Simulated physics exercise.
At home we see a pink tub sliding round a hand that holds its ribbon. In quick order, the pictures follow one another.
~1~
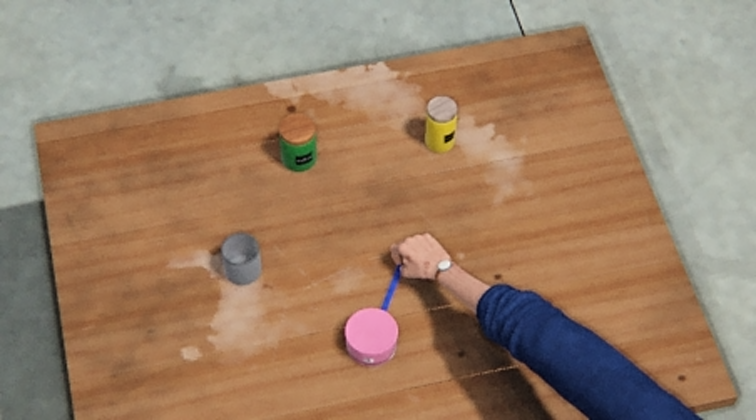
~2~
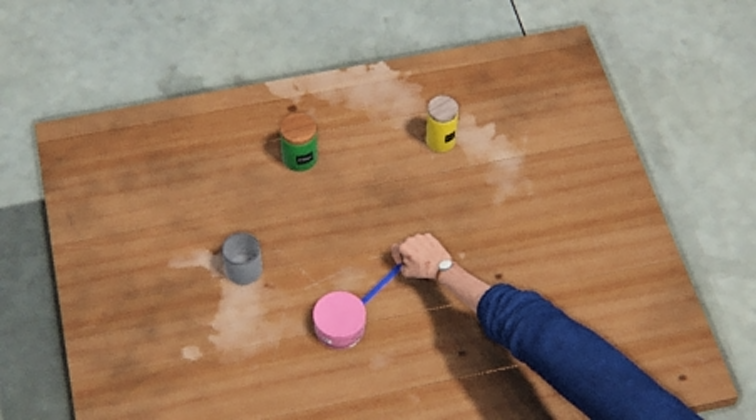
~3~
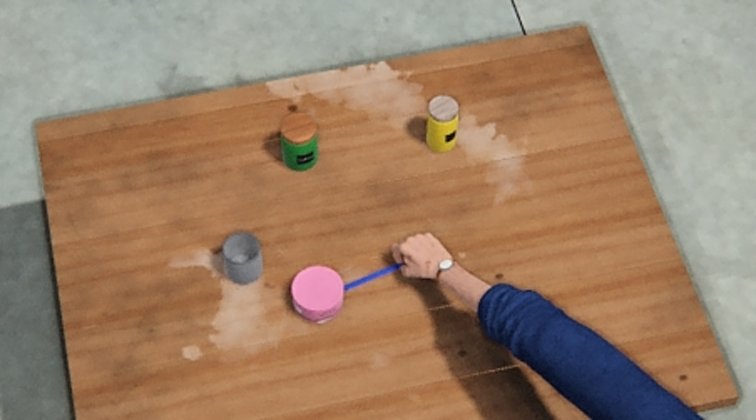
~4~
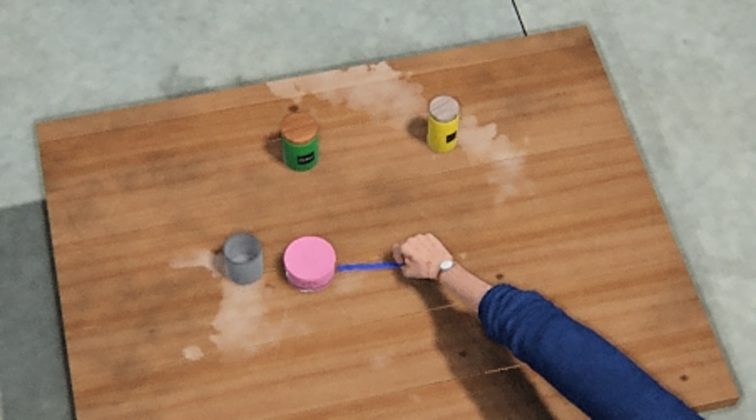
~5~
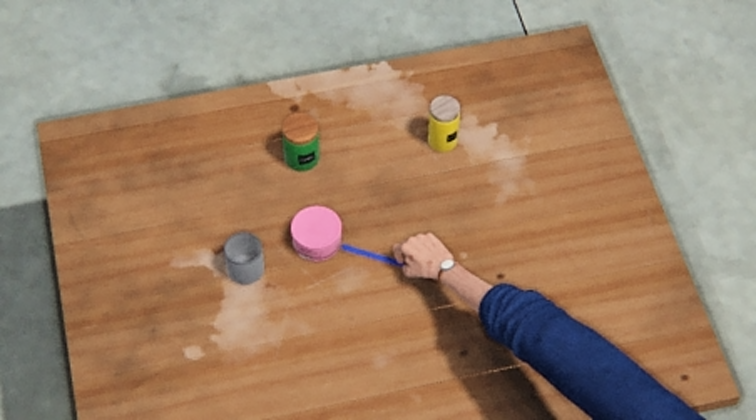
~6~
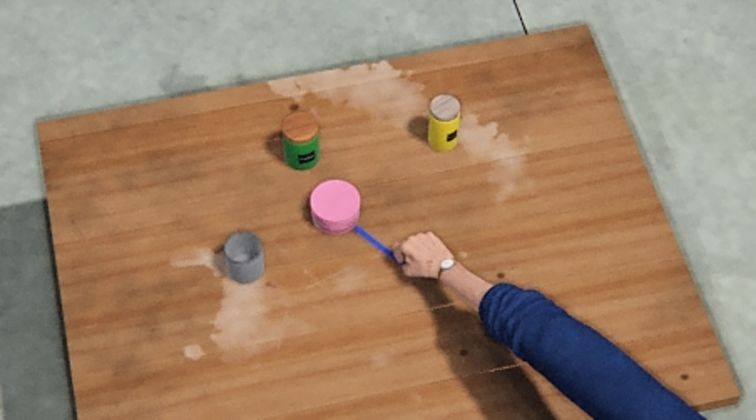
A pink tub slides clockwise around a hand holding its blue ribbon on a wooden board.
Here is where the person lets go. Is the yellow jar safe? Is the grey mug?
As it turns out, the yellow jar takes the knock, the grey mug stays untouched.
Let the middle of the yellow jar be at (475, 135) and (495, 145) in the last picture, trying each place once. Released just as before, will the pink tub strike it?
Try one: Contact made; try two: No contact.
Then, 0.08 s past the final frame, tub near (387, 172).
Then, 0.20 s past the final frame, tub near (427, 144); yellow jar pushed aside.
When it is over, tub near (431, 142); yellow jar knocked over. The yellow jar is struck and the grey mug remains clear.
